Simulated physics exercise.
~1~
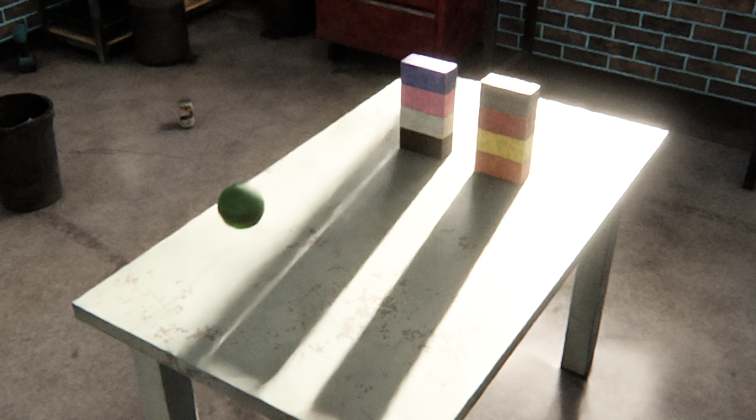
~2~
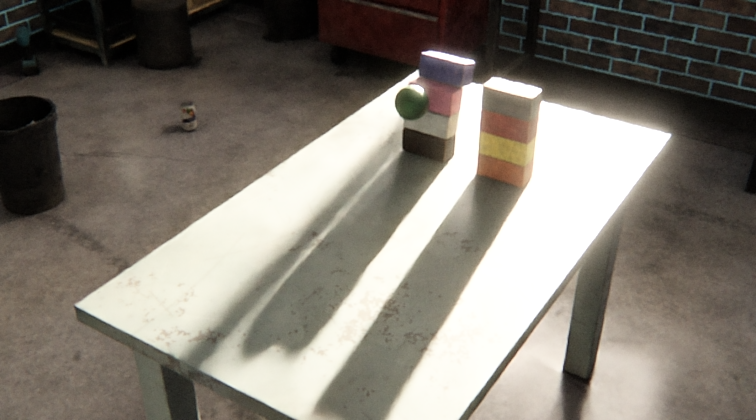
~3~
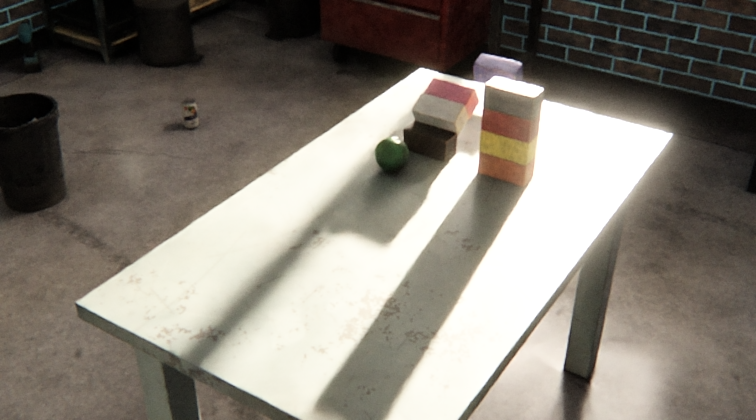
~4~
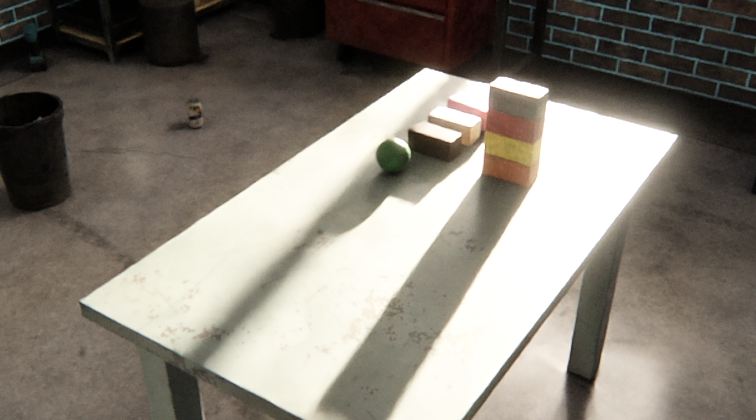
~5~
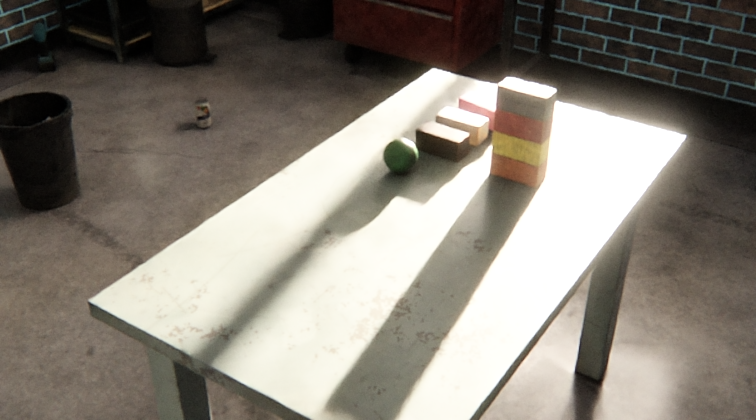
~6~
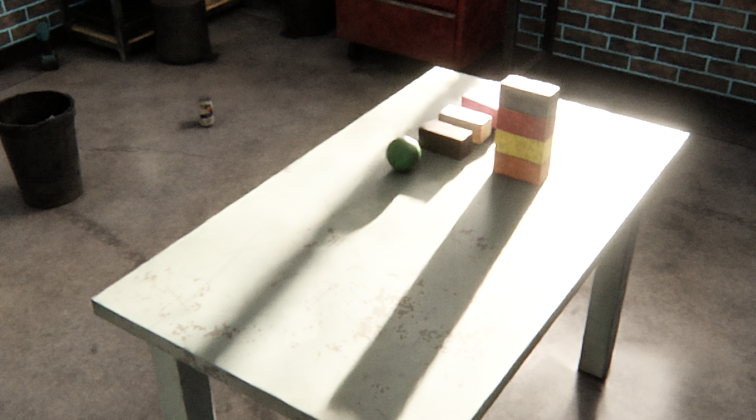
Green ball striking a stack of coloured blocks on a table, knocking the blue block off and toppling pink and white ones.
